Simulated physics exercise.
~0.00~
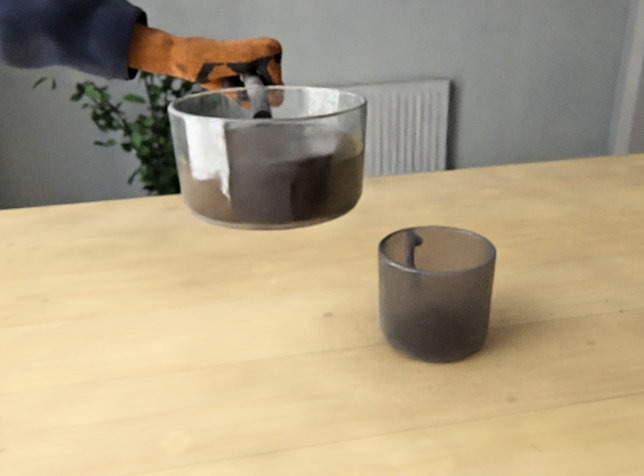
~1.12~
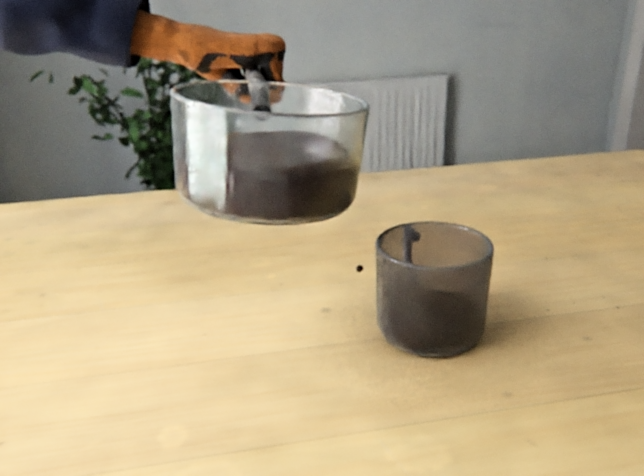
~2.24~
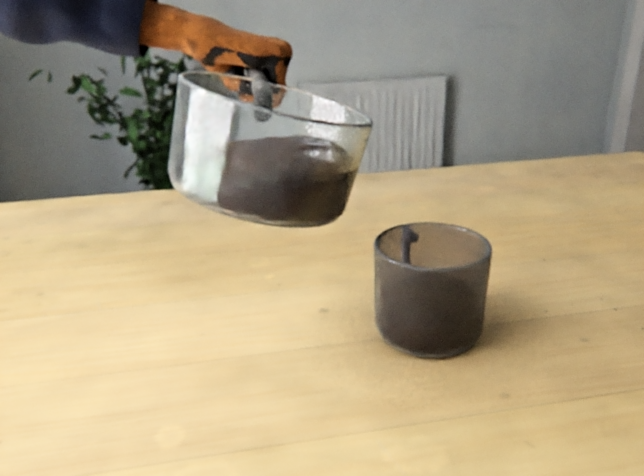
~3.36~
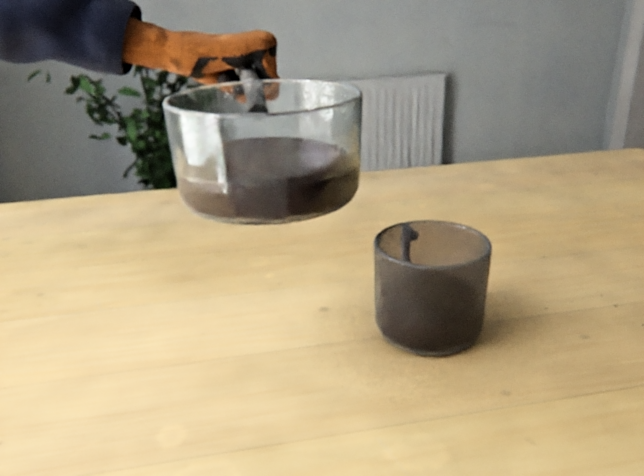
A gloved hand tips a clear pot of dark liquid, filling a mug, then levels it.
